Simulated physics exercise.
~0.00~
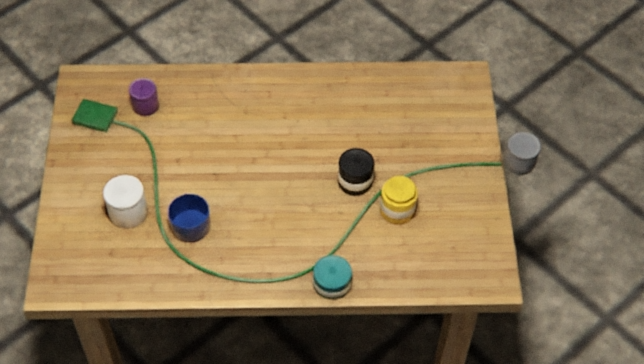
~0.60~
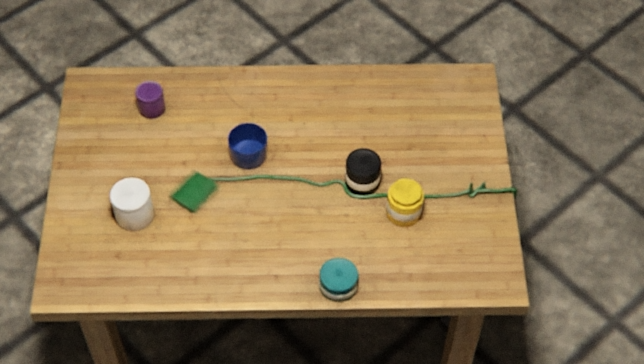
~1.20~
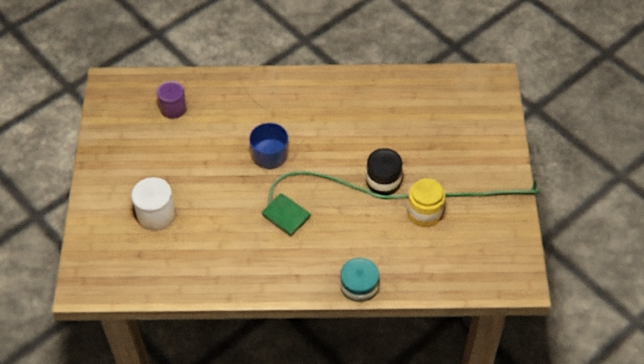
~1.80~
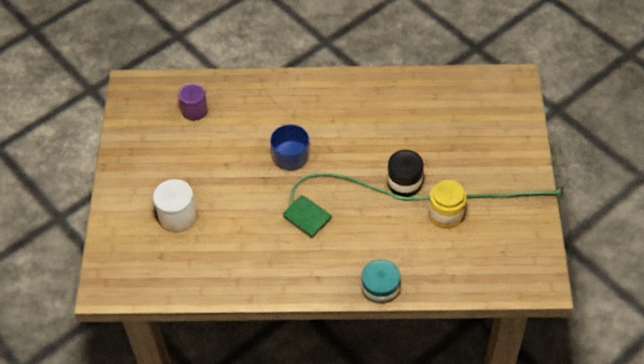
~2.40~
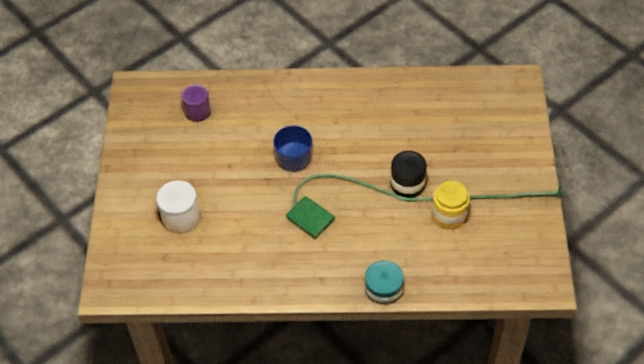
To begin with, a flat green block lies near the upper left of a wooden table, joined to a green cable that winds past a blue cup, a teal tin and a yellow jar to a small grey cylinder at the right edge. The grey cylinder drops over the edge and out of sight, and the cable pulls nearly straight. The green block is dragged far right and down, while the blue cup shifts well up and right. The block then slides farther right and turns. Finally everything rests, with the cable's end at the right edge and the other containers unmoved.
